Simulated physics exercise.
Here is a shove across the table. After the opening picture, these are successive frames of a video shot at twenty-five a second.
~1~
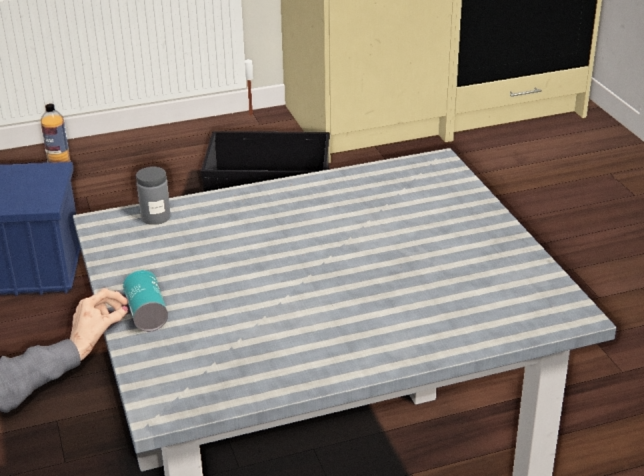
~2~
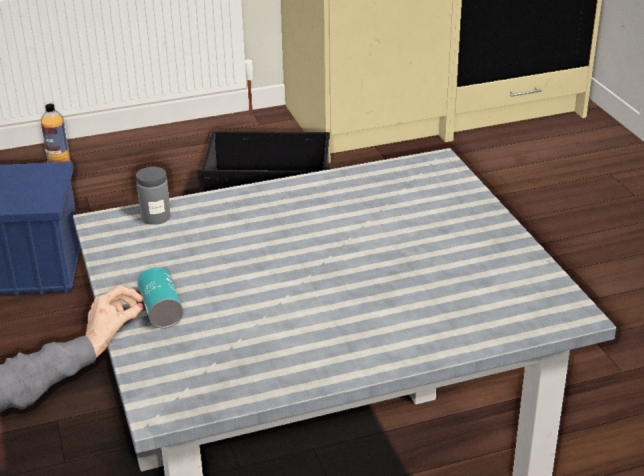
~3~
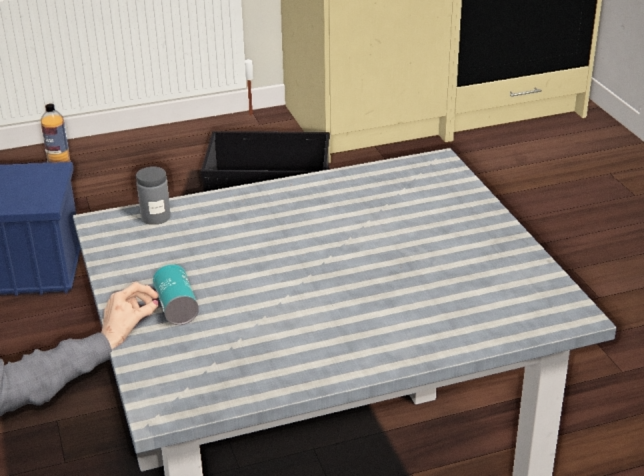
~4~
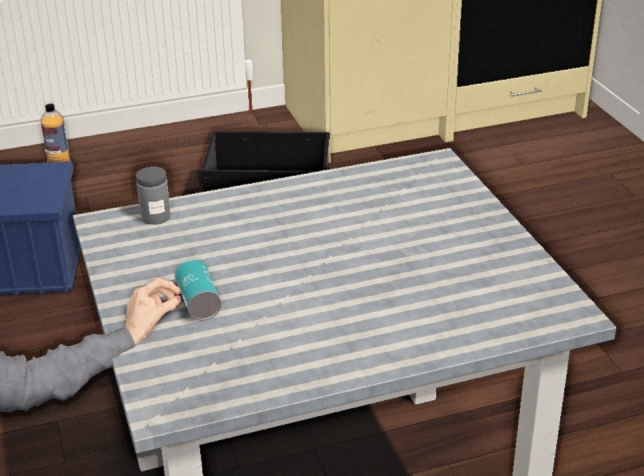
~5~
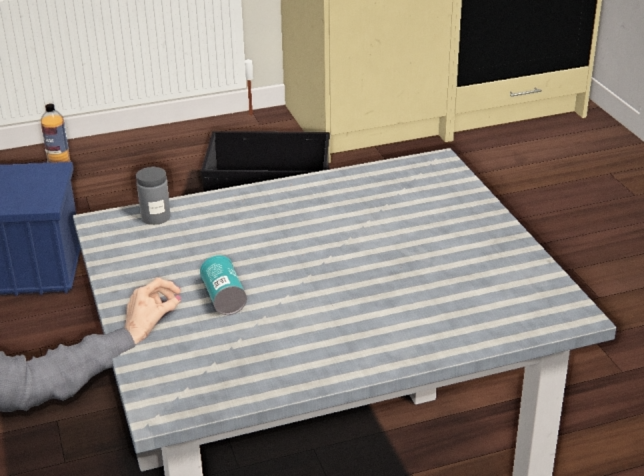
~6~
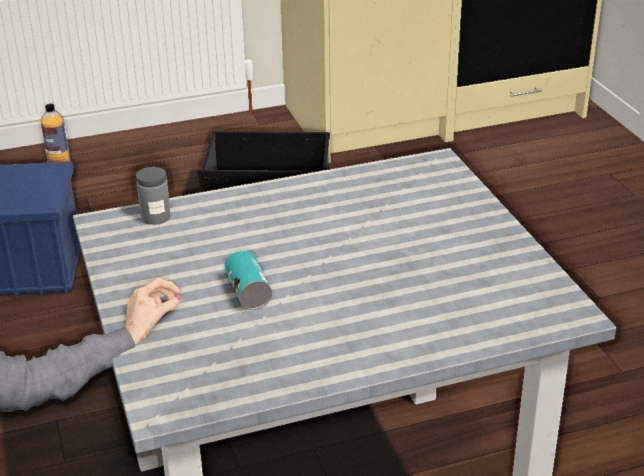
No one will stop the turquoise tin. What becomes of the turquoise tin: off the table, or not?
The turquoise tin goes over the edge.
Then, 0.20 s later than the last frame, turquoise tin moved well along near (365, 257).
Then, 0.50 s later than the last frame, turquoise tin moved well along near (517, 226).
Then, 0.70 s later than the last frame, turquoise tin now off the table.
Then, 1.00 s later than the last frame, things are still on the move.
When it is over, off the table, turquoise tin.
